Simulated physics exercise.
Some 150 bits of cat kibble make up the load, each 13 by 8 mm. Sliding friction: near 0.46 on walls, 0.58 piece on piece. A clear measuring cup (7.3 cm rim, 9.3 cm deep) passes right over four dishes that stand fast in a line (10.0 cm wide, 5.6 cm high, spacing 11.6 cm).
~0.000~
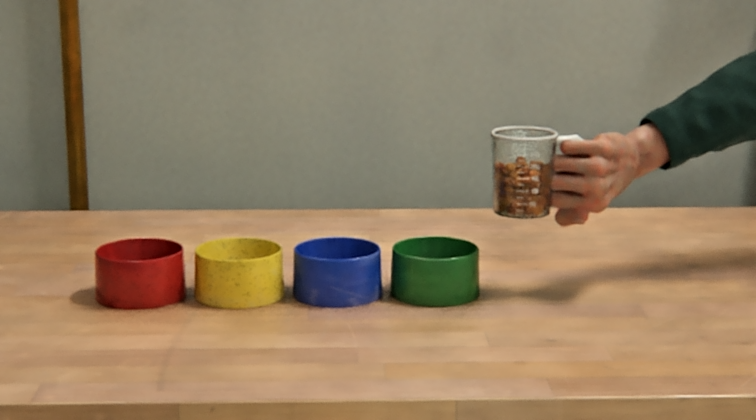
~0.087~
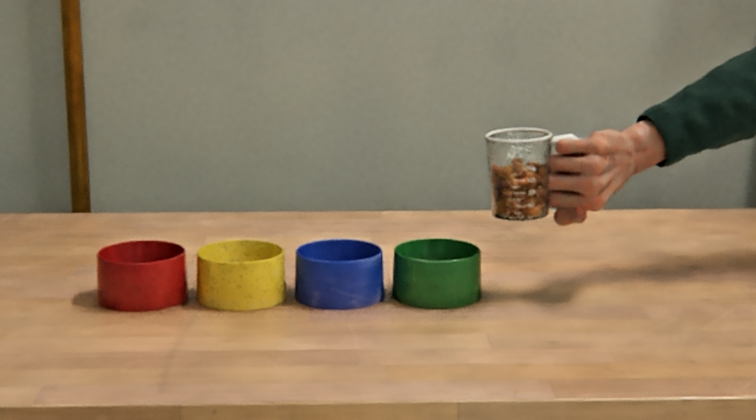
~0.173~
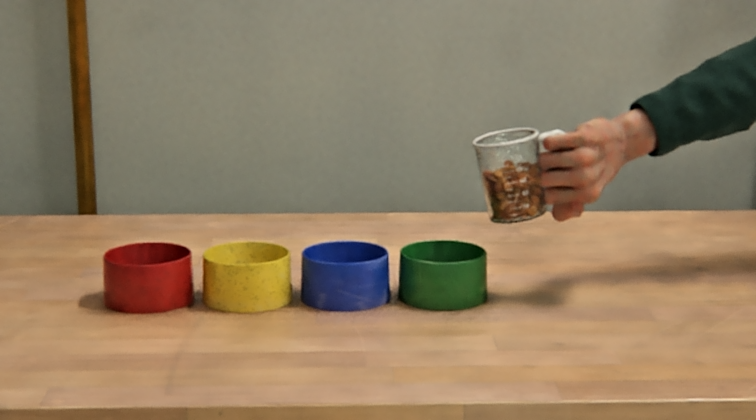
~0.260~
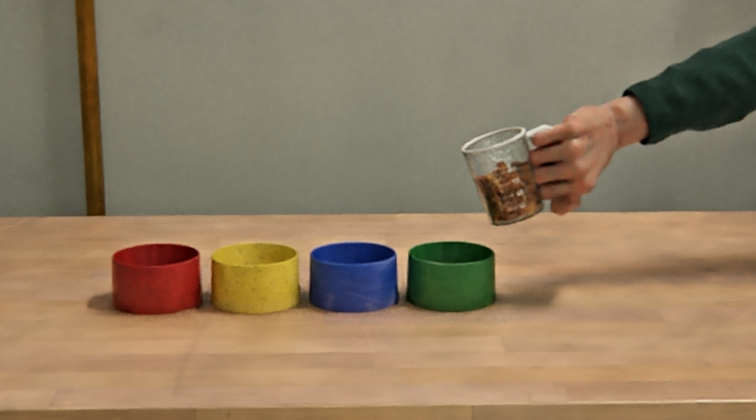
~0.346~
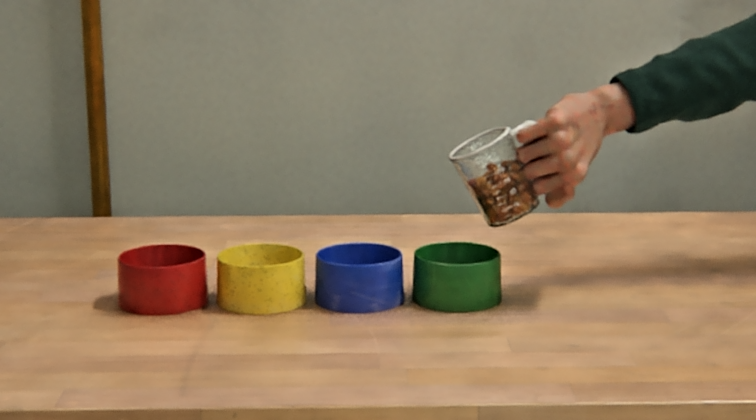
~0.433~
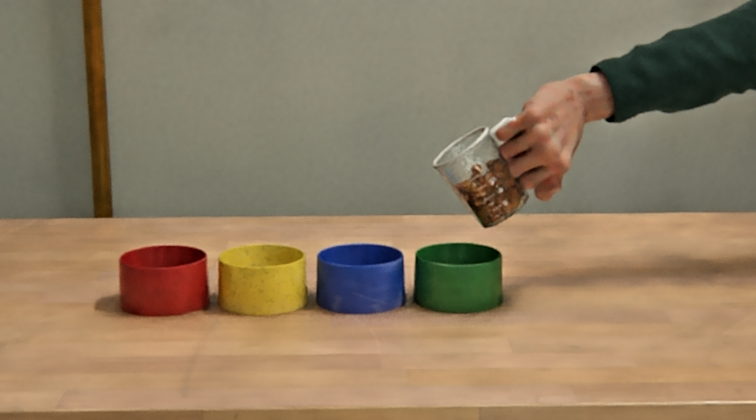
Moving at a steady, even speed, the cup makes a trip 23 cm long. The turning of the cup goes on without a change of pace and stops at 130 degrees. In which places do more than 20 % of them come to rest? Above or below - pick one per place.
Red: Below; blue: Below; green: Below; yellow: Above; counter: Above.
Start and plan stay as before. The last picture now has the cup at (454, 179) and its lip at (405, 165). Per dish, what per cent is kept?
Dish by dish: Red 0 per cent, blue 10 per cent, green 0 per cent, yellow 40 per cent.
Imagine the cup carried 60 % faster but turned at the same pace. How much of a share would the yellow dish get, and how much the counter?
Shares: Yellow 50, counter 40.
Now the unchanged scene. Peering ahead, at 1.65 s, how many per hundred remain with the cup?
Close to 0 per cent of the load, I'd guess.
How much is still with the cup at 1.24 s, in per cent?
Around 95 per cent of the load.
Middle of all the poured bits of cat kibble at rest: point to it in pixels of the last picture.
Roughly pixel (279, 293).
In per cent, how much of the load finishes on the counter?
Roughly 40 percent.
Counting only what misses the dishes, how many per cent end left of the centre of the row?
Share: About 70 in a hundred.
Then, at 0.91 s, tilt 80 degrees; cup holds 100 %.
After 1.24 s, tilt 111 degrees; cup holds 95 %, yellow 5 %.
After 1.65 s, tilt 130 degrees; cup holds 0 %, blue 5 %, yellow 55 %.
At rest (2.3 s), red 0 %, blue 5 %, green 0 %, yellow 55 %, counter 40 %.
